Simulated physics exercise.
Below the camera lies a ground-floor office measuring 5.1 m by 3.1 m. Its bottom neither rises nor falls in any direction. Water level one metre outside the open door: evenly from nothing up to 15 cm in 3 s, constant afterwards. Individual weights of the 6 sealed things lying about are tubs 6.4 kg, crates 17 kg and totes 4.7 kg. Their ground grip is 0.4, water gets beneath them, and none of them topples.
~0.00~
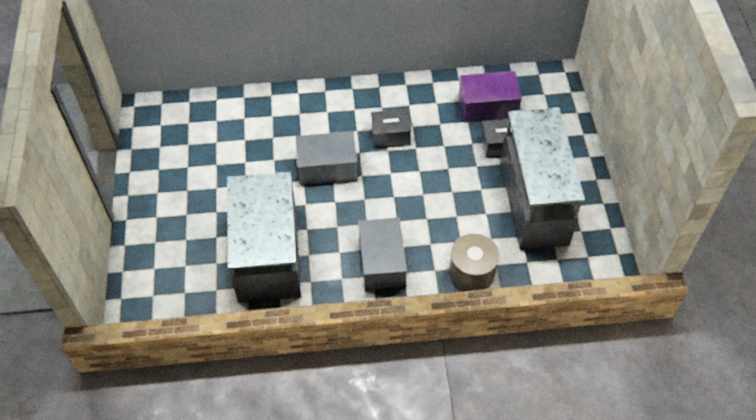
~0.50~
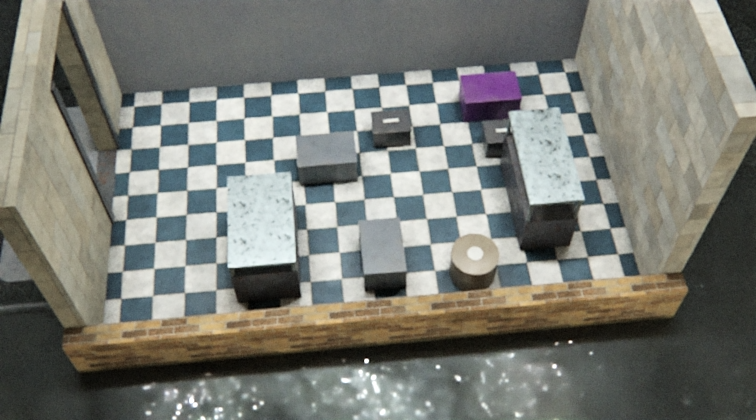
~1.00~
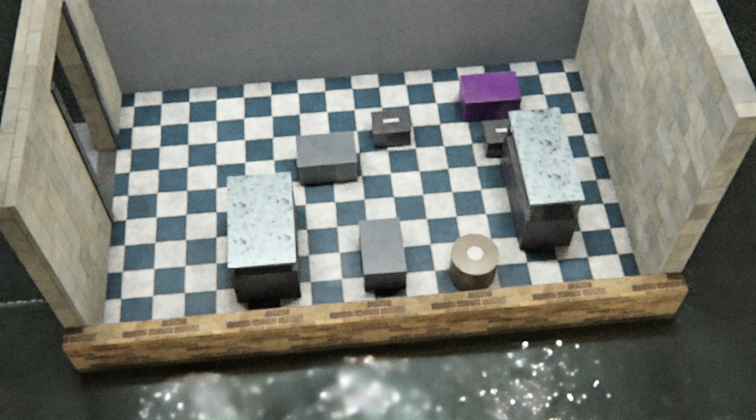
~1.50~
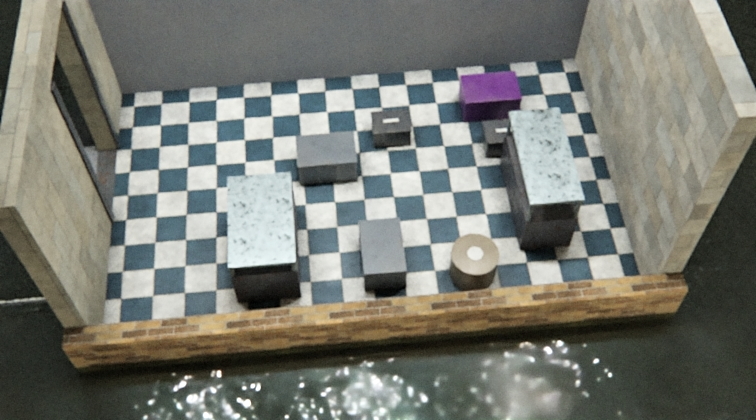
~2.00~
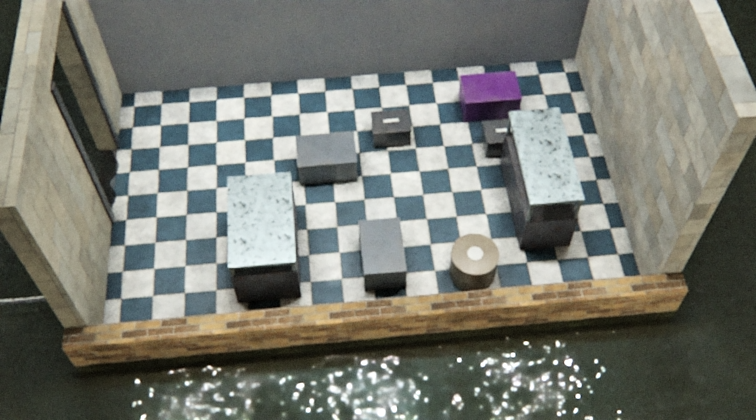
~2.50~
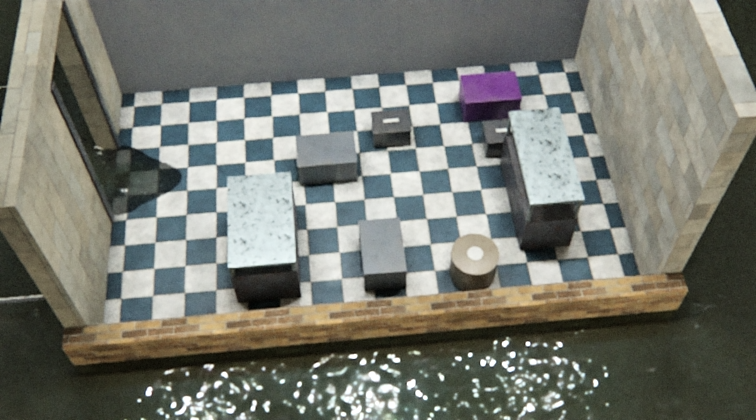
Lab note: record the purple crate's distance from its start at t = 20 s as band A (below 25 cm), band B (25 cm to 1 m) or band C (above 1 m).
I'd say it gets moved somewhat.
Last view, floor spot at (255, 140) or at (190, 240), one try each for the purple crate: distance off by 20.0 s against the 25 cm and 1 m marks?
First try: It covers a big distance; second try: It scarcely moves.
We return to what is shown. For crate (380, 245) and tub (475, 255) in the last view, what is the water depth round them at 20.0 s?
Close to 9 and 11 centimetres.
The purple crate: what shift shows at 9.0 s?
It is about 0 cm out of place by then.
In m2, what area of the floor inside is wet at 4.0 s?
Some 4.0 m2.
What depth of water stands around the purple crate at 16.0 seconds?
Near 8 cm deep.
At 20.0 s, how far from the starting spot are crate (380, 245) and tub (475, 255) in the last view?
The first is 50 cm from its start, the second 10 cm.
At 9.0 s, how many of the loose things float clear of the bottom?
Answer: 0.
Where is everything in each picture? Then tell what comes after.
The purple crate at (491, 87) rests on the ground; 0.0 m2 under water; 0 of 6 have shifted, in the first frame.
The purple crate at (491, 87), on the bottom; 0.0 m2 under water; 0 of 6 have shifted, in the second frame.
The purple crate at (491, 87), on the bottom; water covers 0.0 m2; 0 of 6 have shifted, in the third frame.
The purple crate at (491, 87), on the bottom; 0.0 m2 under water; 0 of 6 have shifted, in the fourth frame.
The purple crate at (491, 87), on the bottom; 0.0 m2 under water; 0 of 6 have shifted, in the fifth frame.
The purple crate at (491, 87), on the bottom; 0.3 m2 under water; 0 of 6 have shifted, in the sixth frame.
After 4.0 s the purple crate is near (491, 87), 0.0 m from its start, aground; 0 afloat.
After 9.0 s the purple crate is near (491, 87), 0.0 m from its start, aground; 0 afloat.
After 16.0 s the purple crate is near (492, 86), 0.0 m from its start, afloat; 4 afloat.
After 20.0 s the purple crate is near (480, 115), 0.4 m from its start, afloat; 6 afloat.
